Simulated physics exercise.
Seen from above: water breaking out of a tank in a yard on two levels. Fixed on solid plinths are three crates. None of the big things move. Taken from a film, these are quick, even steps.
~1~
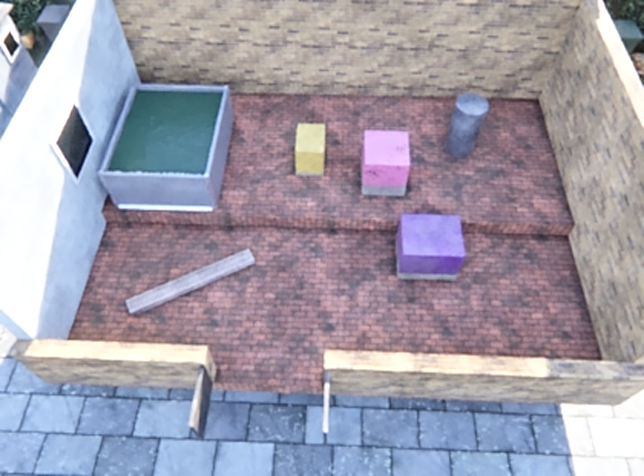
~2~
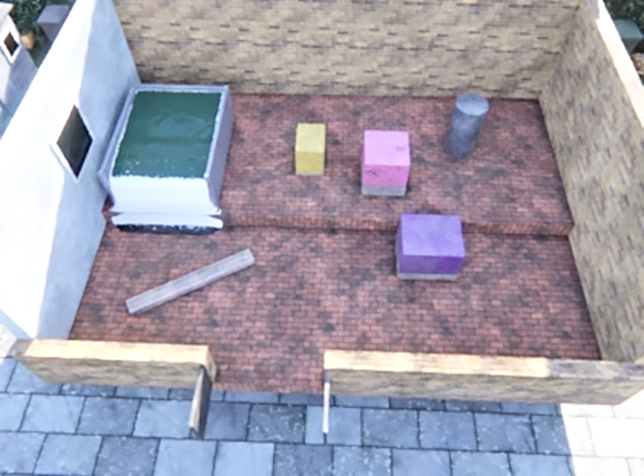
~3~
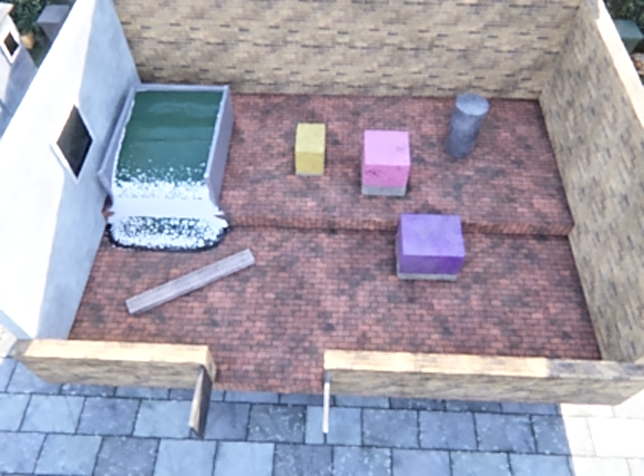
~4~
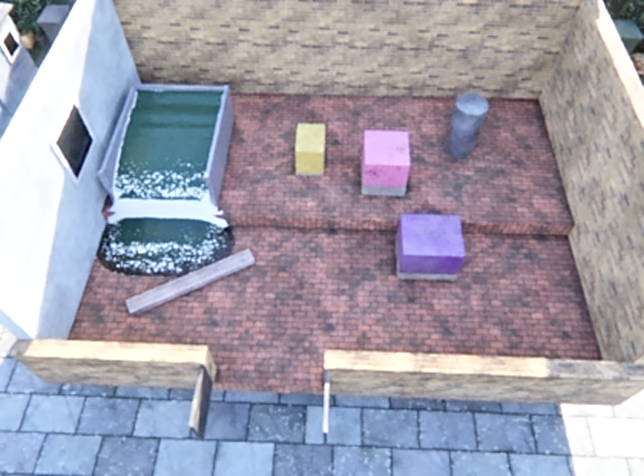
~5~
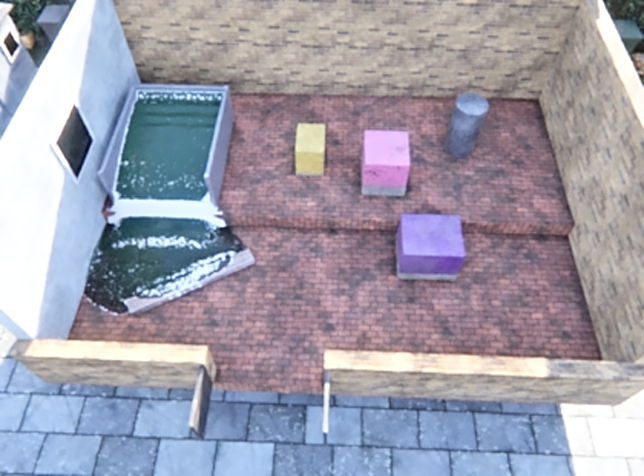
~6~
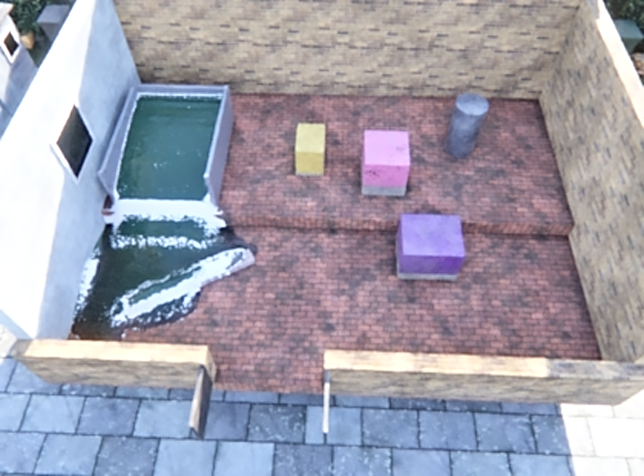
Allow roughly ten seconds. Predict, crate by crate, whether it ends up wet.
My prediction: Purple crate: Not safe; yellow crate: Safe; pink crate: Safe.
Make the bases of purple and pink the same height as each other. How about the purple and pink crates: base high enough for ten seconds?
One by one: The purple crate takes water; the pink crate is spared.
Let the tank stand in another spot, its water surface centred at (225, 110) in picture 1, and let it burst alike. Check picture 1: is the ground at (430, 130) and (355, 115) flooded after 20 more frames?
Taking the spots in order: Bare, bare.
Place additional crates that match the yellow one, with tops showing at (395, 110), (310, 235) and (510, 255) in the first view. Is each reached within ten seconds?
One by one: Is not reached; gets flooded; gets flooded.
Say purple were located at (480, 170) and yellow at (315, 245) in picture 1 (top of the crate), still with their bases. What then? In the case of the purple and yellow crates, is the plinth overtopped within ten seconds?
Briefly, the purple one stays clear and the yellow one gets flooded.
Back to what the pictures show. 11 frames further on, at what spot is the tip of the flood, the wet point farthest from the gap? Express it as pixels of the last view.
Pixel estimate: (339, 371).
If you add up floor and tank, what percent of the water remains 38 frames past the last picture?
That works out to about 86 per cent.
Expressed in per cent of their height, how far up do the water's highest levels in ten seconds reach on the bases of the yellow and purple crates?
Roughly 0 percent, then 180 percent.
A moment on, water covers 20 % of the floor; the purple crate not reached, the yellow crate not reached, the pink crate not reached.
Next, water covers 25 % of the floor; the purple crate not reached, the yellow crate not reached, the pink crate not reached.
Then, water covers 40 % of the floor; the purple crate water round its plinth, the yellow crate not reached, the pink crate not reached.
Later, water covers 50 % of the floor; the purple crate water round its plinth, the yellow crate not reached, the pink crate not reached.
In the end, water covers 50 % of the floor; the purple crate was topped, the yellow crate stayed above the water, the pink crate stayed above the water.
